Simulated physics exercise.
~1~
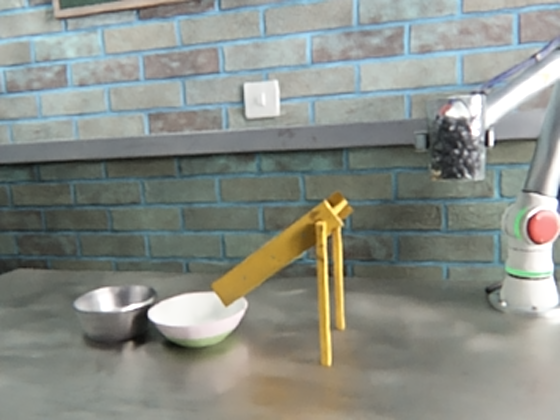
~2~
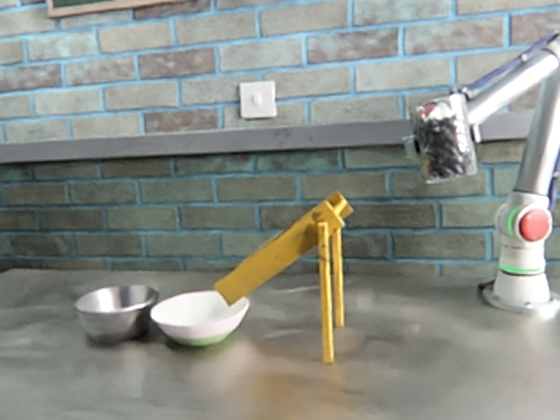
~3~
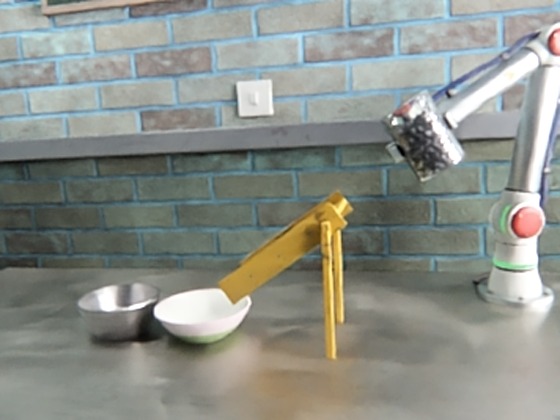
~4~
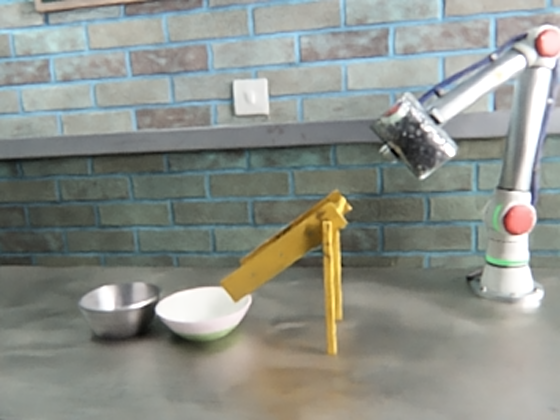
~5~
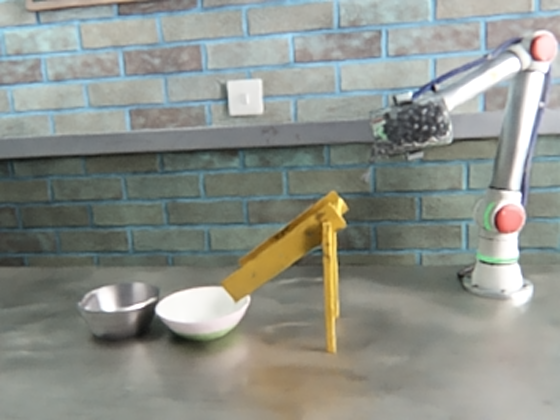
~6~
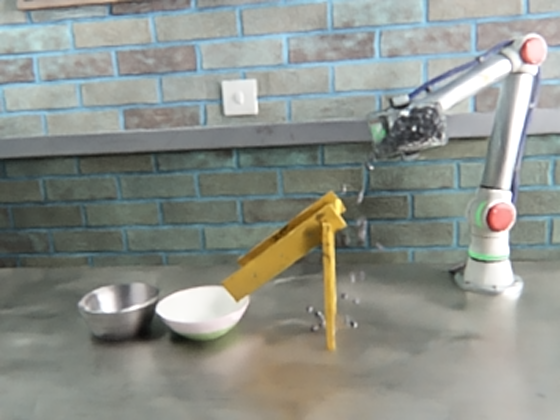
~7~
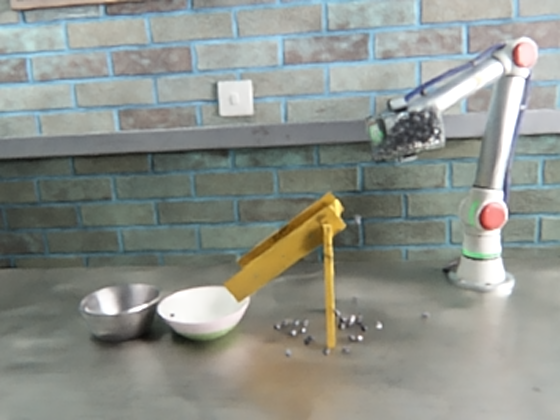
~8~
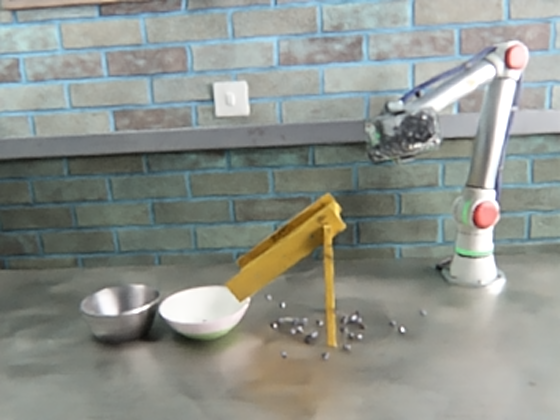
A robot arm tipped a clear tumbler of small dark pebbles onto its side above a yellow chute, and some spilled out, mostly scattering on the table around the chute's legs, while much of the load stayed in the tumbler as it held still.
